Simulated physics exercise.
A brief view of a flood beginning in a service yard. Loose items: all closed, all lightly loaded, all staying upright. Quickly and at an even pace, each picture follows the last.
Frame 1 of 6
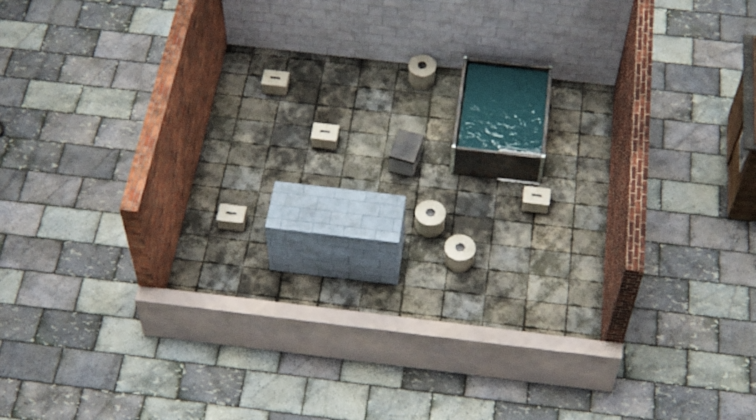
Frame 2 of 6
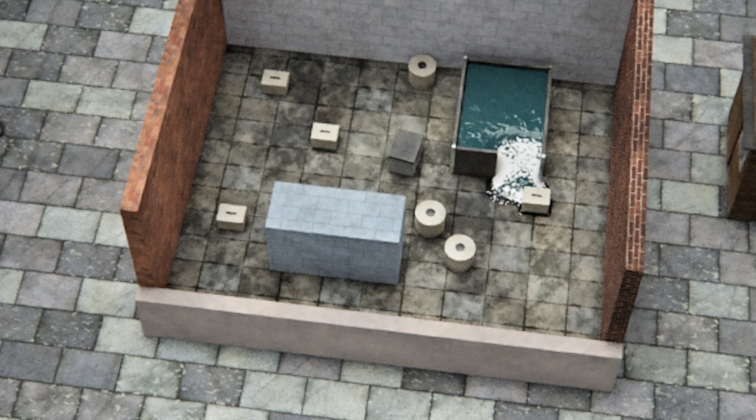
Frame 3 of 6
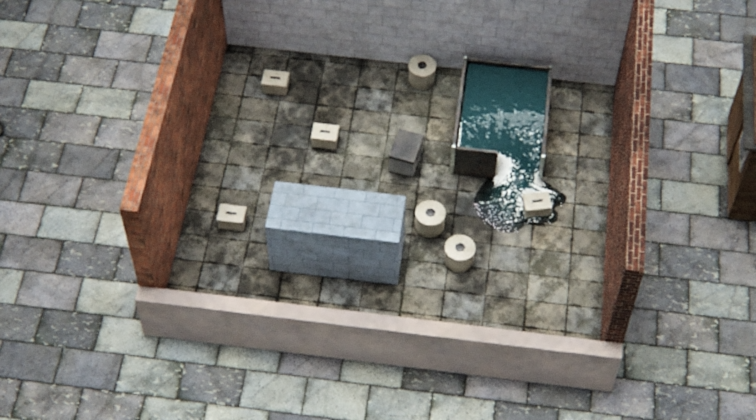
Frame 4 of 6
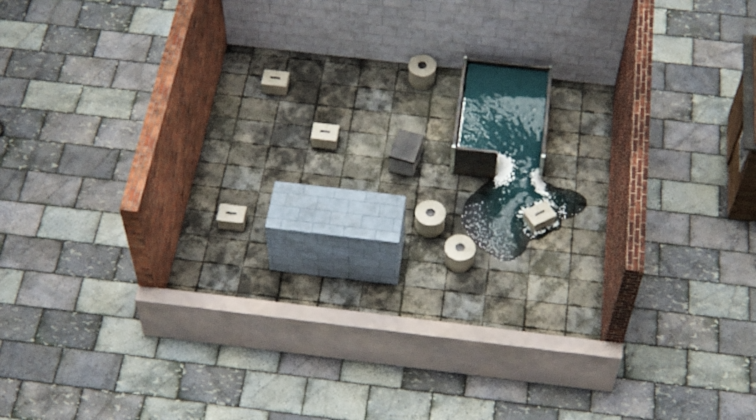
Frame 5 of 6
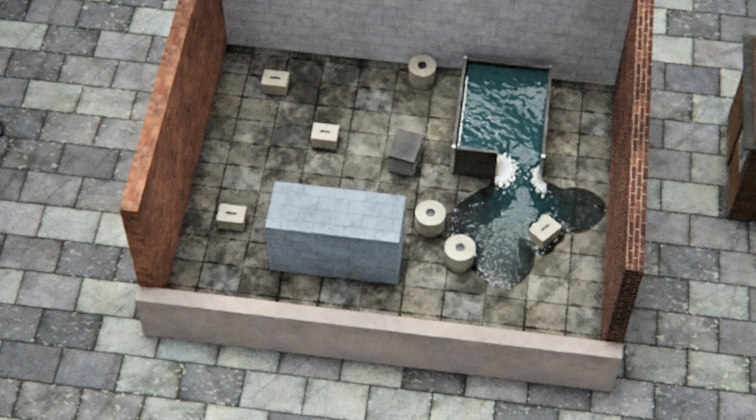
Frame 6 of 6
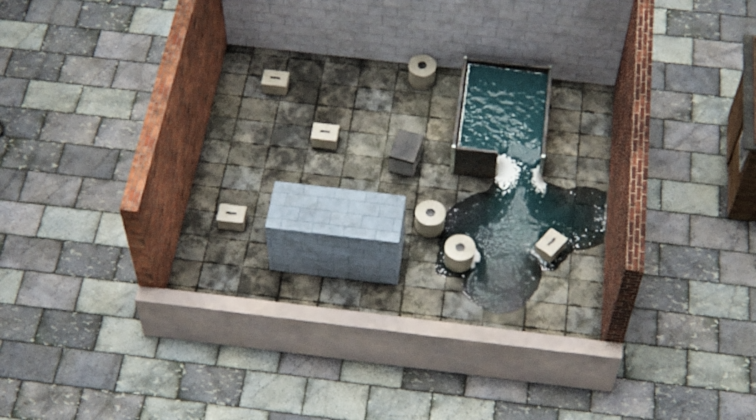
Water pours from the open near end of a raised tank at right and spreads across the stained tile floor, nudging one pale box toward the viewer and turning it. The walled yard, brick at both sides, is seen from a high, unmoving viewpoint. Other small pale boxes, round cream tubs, a dark grey block and a large blue-grey block stay put as water surrounds the nearest tub.
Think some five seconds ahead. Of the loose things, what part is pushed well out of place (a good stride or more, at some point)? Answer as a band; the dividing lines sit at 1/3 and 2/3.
Less than 1/3.
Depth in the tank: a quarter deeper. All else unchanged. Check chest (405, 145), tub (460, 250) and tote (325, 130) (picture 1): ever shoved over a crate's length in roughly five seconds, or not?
First: Falls short; second: Goes past it; third: Falls short.
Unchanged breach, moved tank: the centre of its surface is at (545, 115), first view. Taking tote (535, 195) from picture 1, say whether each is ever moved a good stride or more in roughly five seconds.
That one, I'd say: Made it that far.
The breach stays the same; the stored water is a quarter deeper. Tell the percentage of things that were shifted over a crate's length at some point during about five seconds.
20 % or so.
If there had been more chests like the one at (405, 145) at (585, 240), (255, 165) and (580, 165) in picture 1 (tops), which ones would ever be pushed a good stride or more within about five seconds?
Copy one: Slides well clear; copy two: Barely shifts; copy three: Barely shifts.
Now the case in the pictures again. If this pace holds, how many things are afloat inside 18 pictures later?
By my count, 1.
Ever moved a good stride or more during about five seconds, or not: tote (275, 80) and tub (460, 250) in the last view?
Order as asked - stays inside that, displaced that much.
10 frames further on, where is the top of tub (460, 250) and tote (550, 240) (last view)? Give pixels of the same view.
Approximately (435, 271) for one and (586, 325) for the other.
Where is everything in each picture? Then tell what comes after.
The first picture shows a tote at (537, 195) rests on the ground; a tub at (460, 248), on the bottom; 0 of 8 have shifted.
The second picture shows a tote at (537, 196), on the bottom; a tub at (460, 248) rests on the ground; 0 of 8 have shifted.
The third picture shows a tote at (537, 201), on the bottom, close to its start; a tub at (460, 248), on the bottom; 1 of 8 have shifted.
The fourth picture shows a tote at (540, 213), on the bottom, a stride from its start; a tub at (460, 248) rests on the ground; 1 of 8 have shifted.
The fifth picture shows a tote at (545, 228), on the bottom, a stride from its start; a tub at (460, 248), on the bottom; 1 of 8 have shifted.
The sixth picture shows a tote at (551, 242), on the bottom, a stride from its start; a tub at (460, 248), on the bottom; 1 of 8 have shifted.
A moment on, 1 of 8 are well off their spots; 0 afloat.
Next, 2 of 8 are well off their spots; 1 afloat.
Later, 2 of 8 are well off their spots; 1 afloat.
In the end, 2 of 8 are well off their spots, and 2 have been at some point; 2 afloat.
